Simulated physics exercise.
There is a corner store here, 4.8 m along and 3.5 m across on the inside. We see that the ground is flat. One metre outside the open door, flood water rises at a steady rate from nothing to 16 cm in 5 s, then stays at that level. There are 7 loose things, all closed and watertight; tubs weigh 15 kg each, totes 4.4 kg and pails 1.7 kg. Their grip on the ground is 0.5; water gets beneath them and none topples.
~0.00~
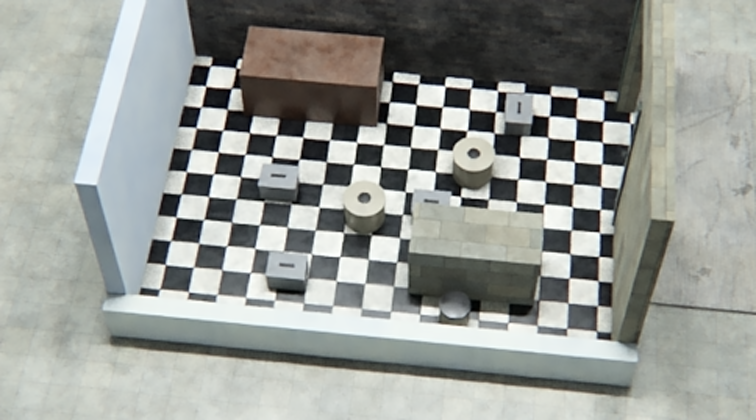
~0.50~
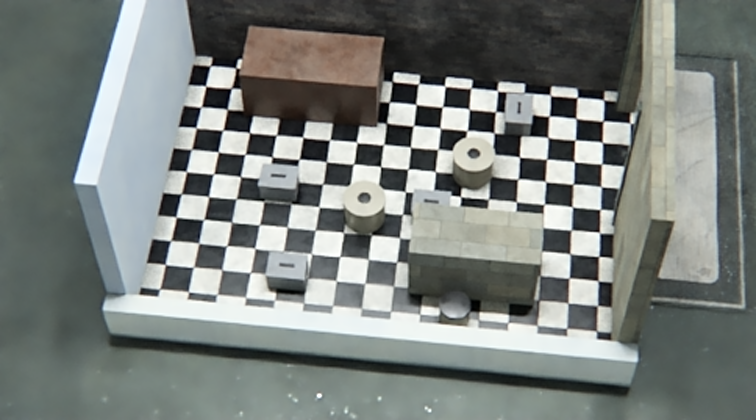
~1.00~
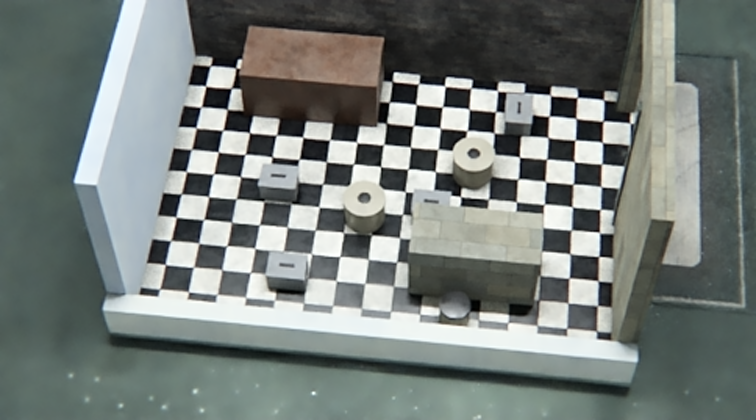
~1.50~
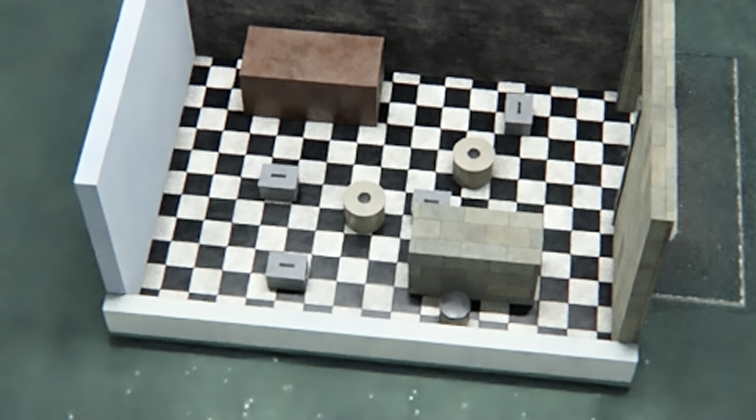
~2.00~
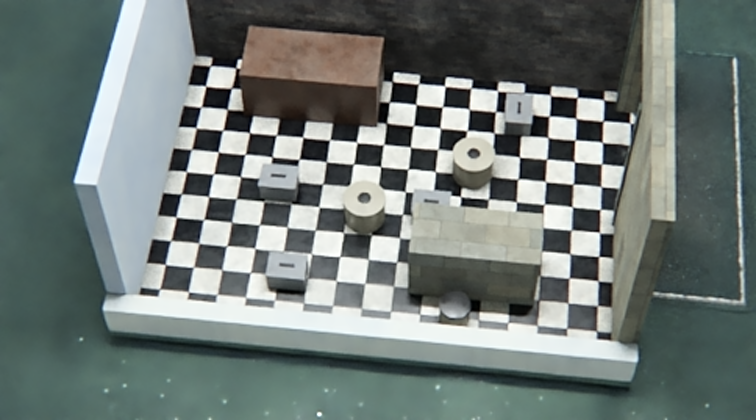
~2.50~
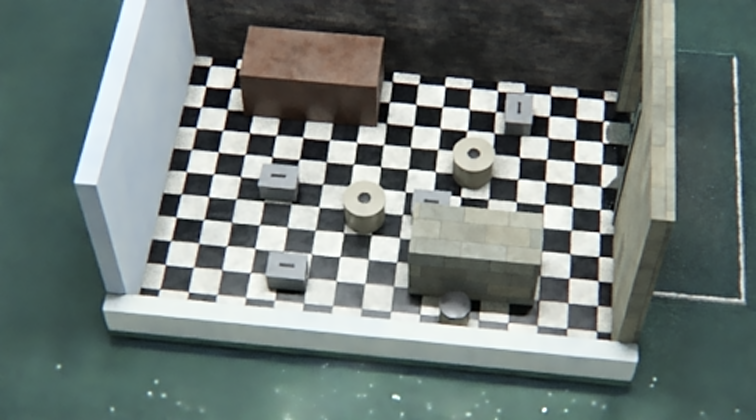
A small store with a black-and-white checkered floor and cutaway walls stands on flat ground, seen from high above by a still camera. A reddish-brown block sits at the back left, a pale tiled counter at the front right, with grey boxes and cream round containers between them. Outside, the pale grey ground turns dark green and speckled with glints, while the objects indoors stay put.
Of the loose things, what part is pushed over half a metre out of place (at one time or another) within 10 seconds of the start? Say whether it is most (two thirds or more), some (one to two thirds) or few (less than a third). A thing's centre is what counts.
Some.
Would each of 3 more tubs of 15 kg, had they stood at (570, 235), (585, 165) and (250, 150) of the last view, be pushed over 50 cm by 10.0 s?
The three, in order: Smaller shift, larger, smaller shift.
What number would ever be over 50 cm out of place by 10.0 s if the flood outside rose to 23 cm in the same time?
In that case 6 of them.
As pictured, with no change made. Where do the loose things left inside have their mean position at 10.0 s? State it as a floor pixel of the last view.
Centred roughly on (330, 229).
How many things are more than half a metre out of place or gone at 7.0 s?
By that point, 2.
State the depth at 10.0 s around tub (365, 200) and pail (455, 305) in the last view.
Depths: Near 6 cm, then near 1 cm.
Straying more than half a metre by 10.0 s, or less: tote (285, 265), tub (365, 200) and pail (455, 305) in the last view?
Taking them in that order, the first is within the limit, the second within the limit and the third within the limit.
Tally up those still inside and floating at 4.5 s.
0.
After 3.5 s 0 of 7 are over 50 cm from their spots; 0 afloat.
After 4.5 s 0 of 7 are over 50 cm from their spots; 0 afloat.
After 7.0 s 2 of 7 are over 50 cm from their spots; 2 afloat.
After 10.0 s 4 of 7 are over 50 cm from their spots, and 4 have been at some point; 4 afloat.
